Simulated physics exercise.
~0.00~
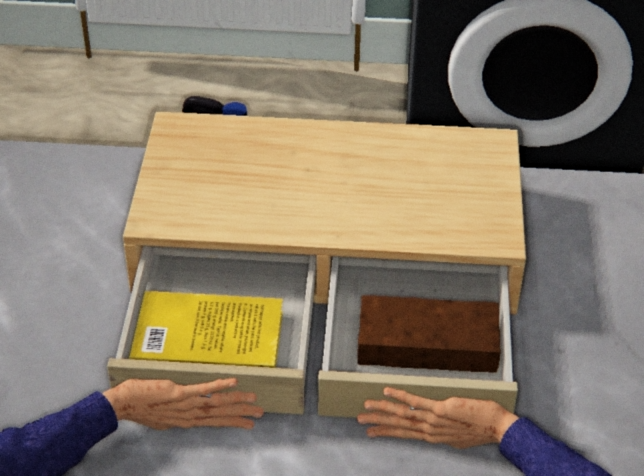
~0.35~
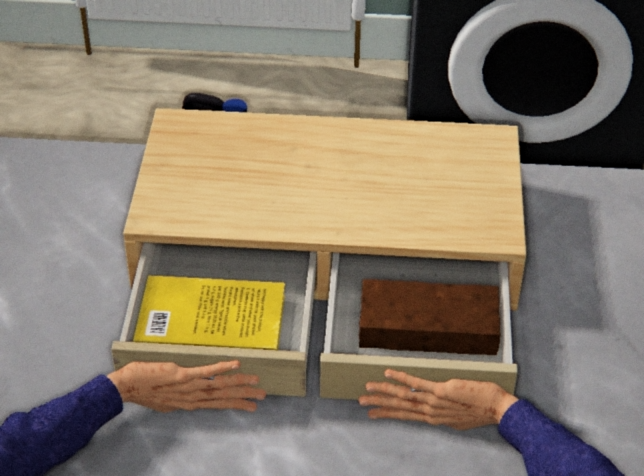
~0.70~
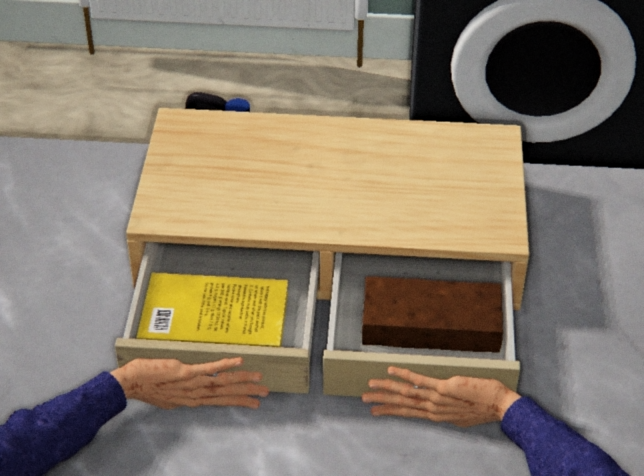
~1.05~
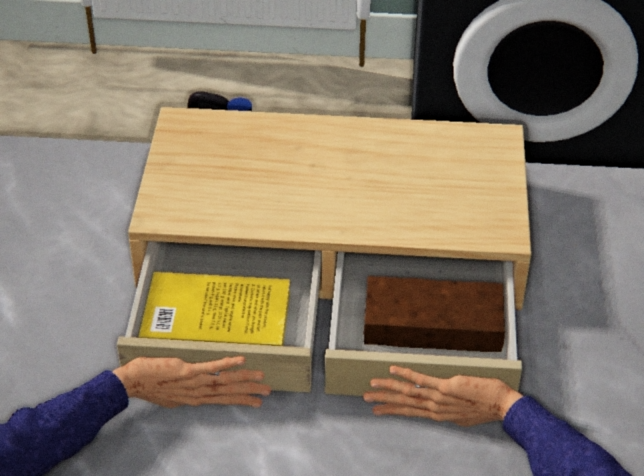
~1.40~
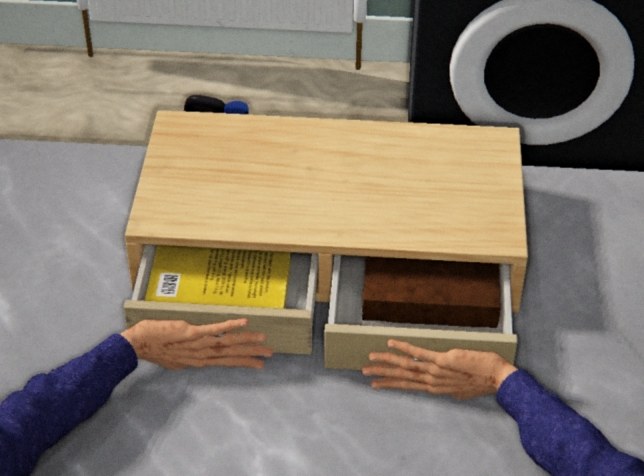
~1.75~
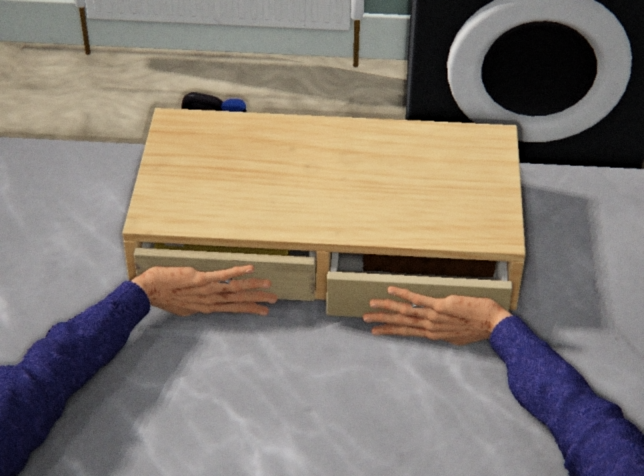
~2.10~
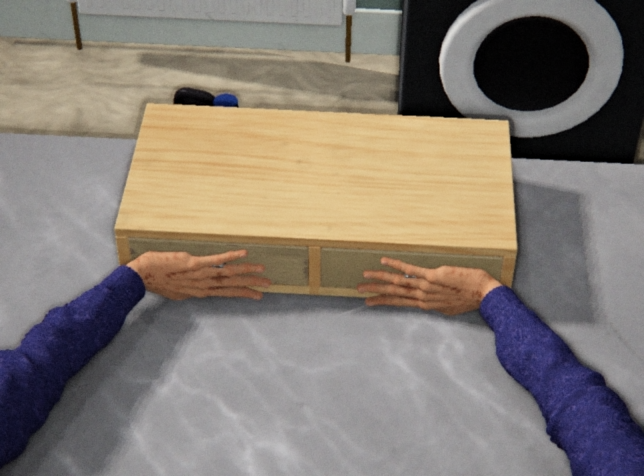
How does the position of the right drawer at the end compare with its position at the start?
At the start the right drawer is pulled out towards the viewer with the brown brick showing inside it. By the end it has been pushed back into the chest and sits flush, with the brick out of sight.
